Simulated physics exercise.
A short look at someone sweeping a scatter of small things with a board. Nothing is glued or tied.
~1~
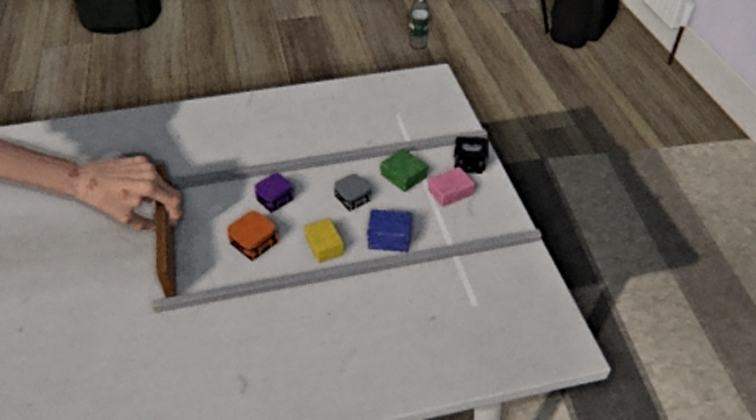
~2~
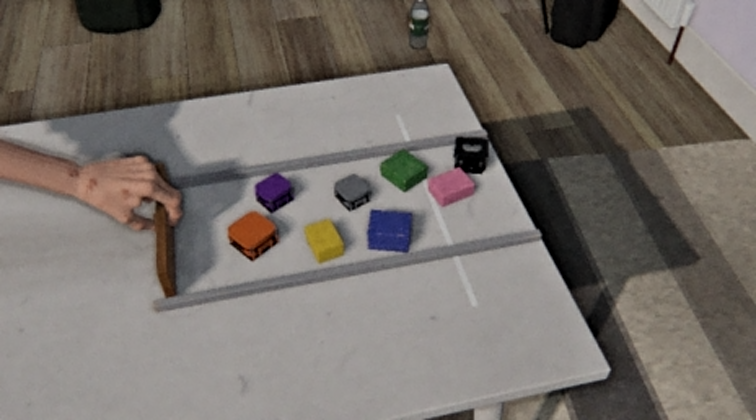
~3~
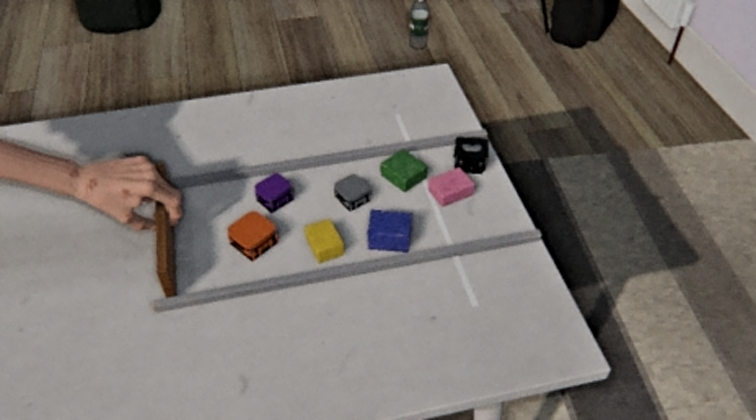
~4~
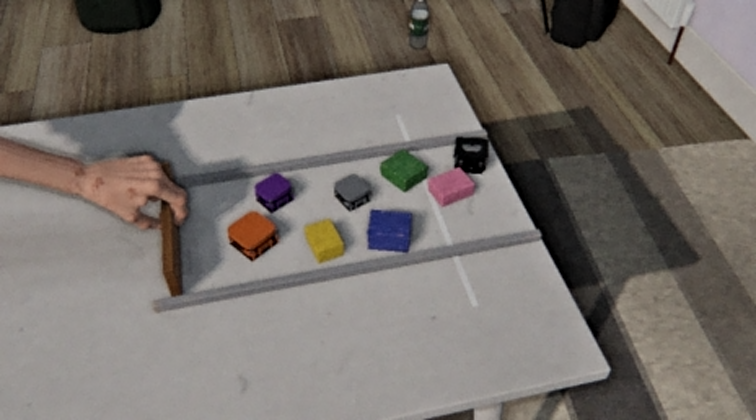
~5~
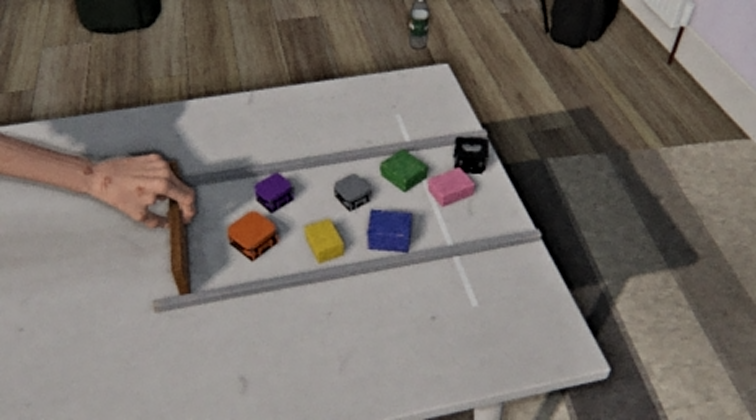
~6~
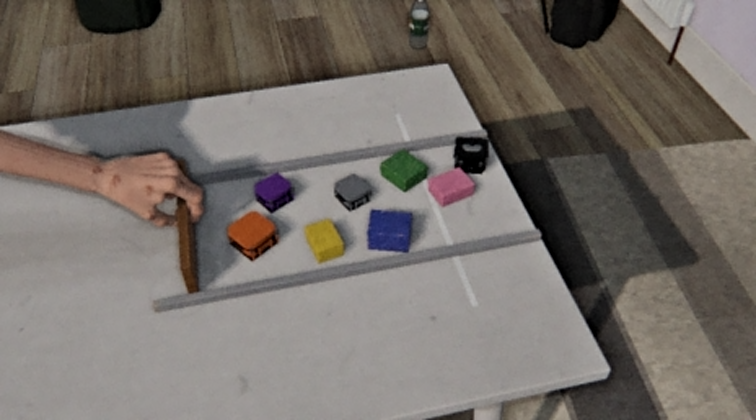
A hand reaches in from the left holding a brown board upright on a pale table, seen from above at an angle in a room with a wooden floor. Between two grey rails sit small purple, orange, yellow, grey, blue, green and pink blocks, with a black case at the far right. The hand slides the board slightly rightward, touching nothing, while the blocks and camera stay still.
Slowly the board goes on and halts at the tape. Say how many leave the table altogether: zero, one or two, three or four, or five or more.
Here the number that fall off is zero.
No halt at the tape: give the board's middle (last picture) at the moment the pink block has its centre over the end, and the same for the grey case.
For the pink block at (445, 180), for the grey case at (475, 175).
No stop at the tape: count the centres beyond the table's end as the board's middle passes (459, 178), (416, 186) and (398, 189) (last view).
Past the end: 3, 0 and 0.
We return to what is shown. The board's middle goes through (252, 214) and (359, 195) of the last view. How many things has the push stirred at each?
By then 1, and 6.
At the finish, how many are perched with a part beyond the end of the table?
Overhanging: 3.
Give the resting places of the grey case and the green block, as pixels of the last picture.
About (469, 184), and the other about (458, 154).
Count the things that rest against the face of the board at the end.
It touches 2.
A little later, none off yet; black case at rest near (471, 155); pink block at rest near (451, 187); green block at rest near (404, 171).
When it is over, the number that fall off is zero.
